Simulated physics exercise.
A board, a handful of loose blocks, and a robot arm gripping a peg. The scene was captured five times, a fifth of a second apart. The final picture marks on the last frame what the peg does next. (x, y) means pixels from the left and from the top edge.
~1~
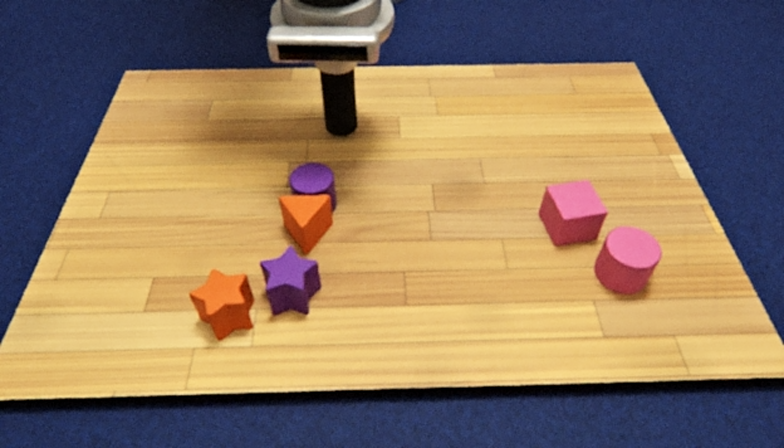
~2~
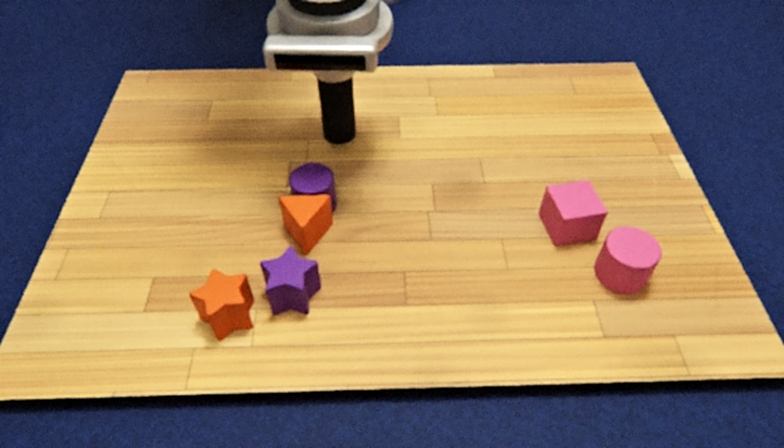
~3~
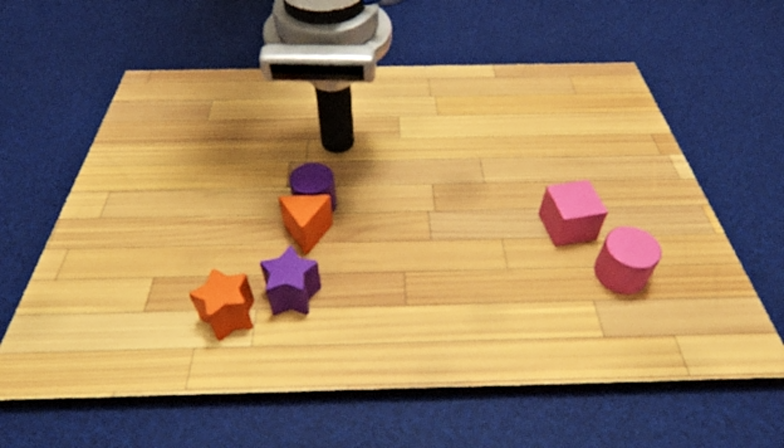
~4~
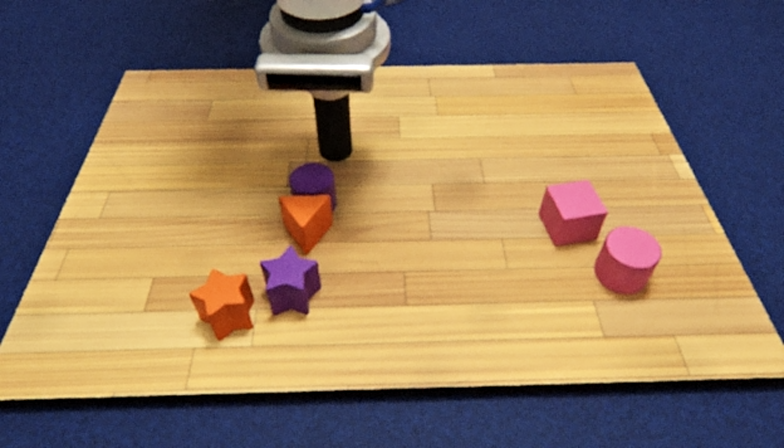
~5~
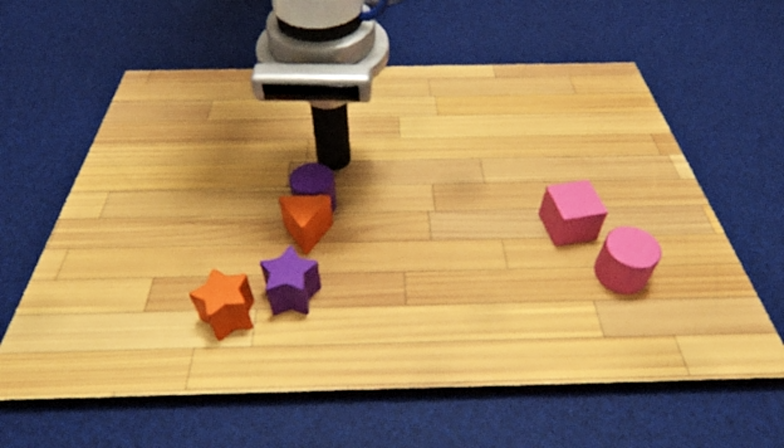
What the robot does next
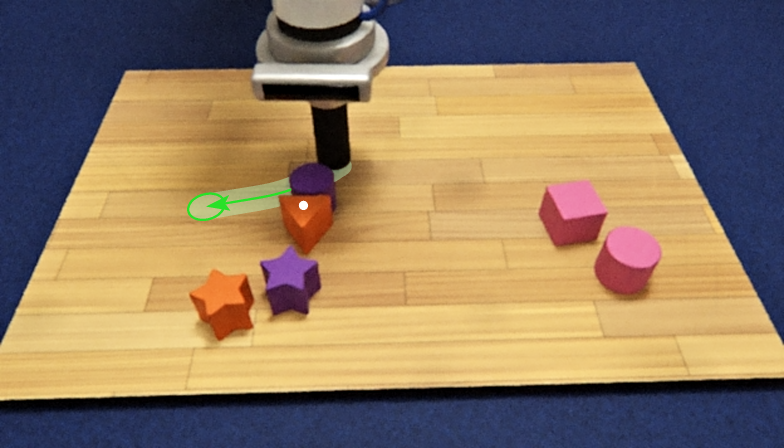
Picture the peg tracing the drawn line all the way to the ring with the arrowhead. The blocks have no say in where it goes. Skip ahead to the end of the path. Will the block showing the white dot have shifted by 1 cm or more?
The answer is yes.
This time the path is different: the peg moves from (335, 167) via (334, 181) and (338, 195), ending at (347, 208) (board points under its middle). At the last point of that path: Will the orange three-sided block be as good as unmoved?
No
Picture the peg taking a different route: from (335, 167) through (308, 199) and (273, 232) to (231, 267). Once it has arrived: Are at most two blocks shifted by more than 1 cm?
No - that is not the case.
Path on the board, from (335, 167) by way of (277, 194) to (206, 206); the dot is on the orange three-sided block.
The first path, step by step. One third of the way, peg at (297, 179); orange three-sided block at (305, 213); purple circle at (305, 185).
Two thirds of the way, peg at (252, 191); orange three-sided block at (305, 214); purple circle at (305, 185).
At the end, peg at (204, 199); orange three-sided block at (305, 214); purple circle at (305, 185).
